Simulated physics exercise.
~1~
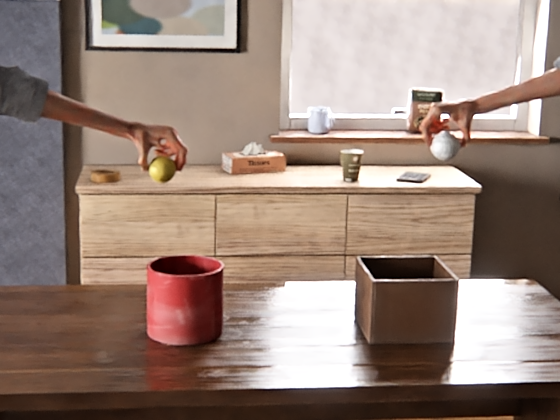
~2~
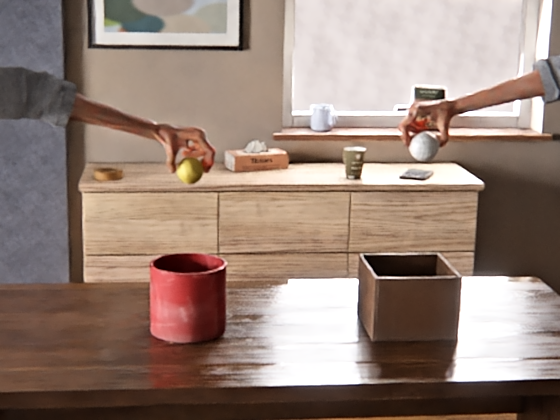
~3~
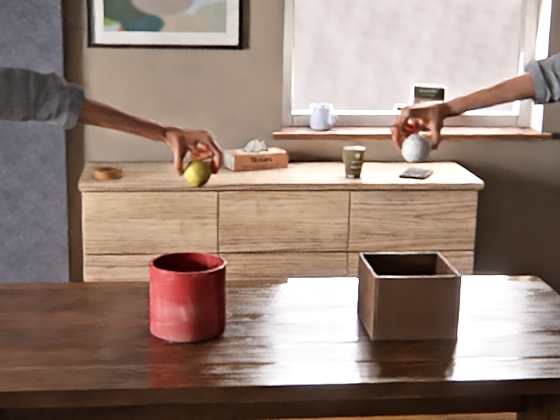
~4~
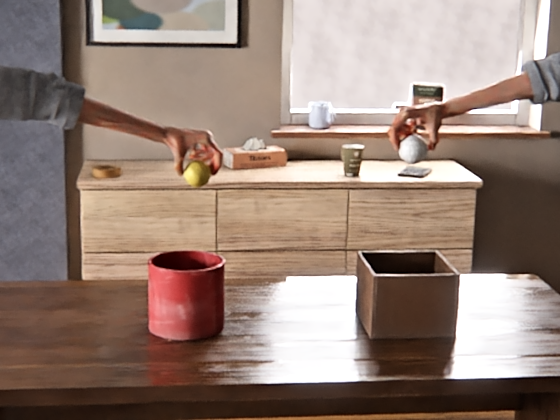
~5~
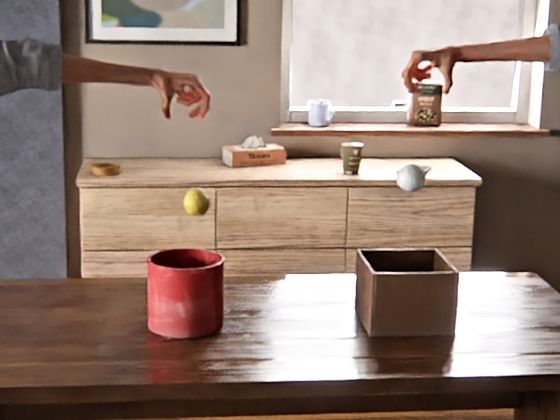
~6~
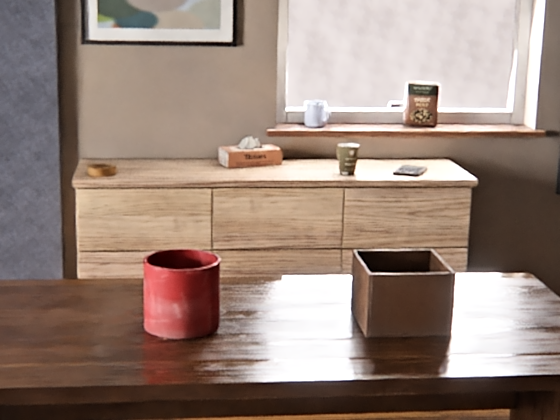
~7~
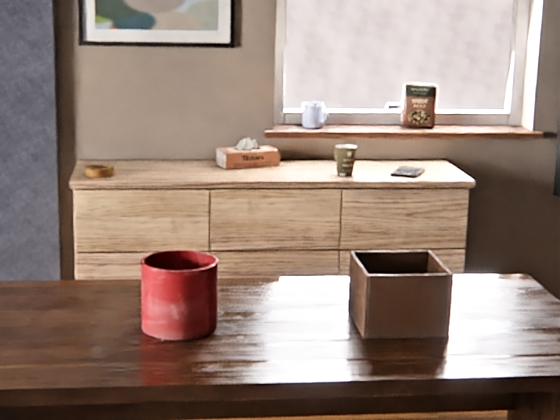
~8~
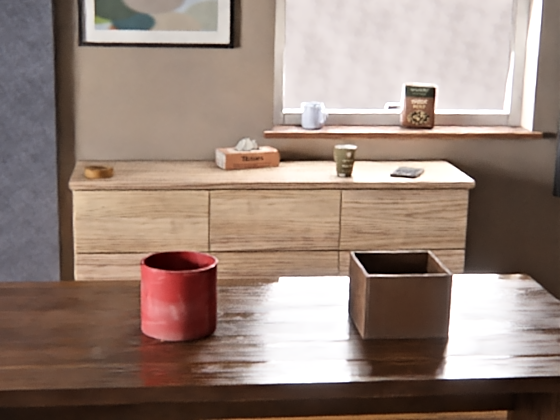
A yellow-green lemon and a white onion are held by two hands, one reaching in from each side, above a wooden table with a round red container on the left and a square brown one on the right. The lemon shifts right and the onion shifts left as the hands move slightly inward, then pause. Both hands let go and draw back, and the lemon and onion fall together toward the containers. The lemon drops into the red container and the onion into the brown one. The hands leave, and both containers stay still on the table.
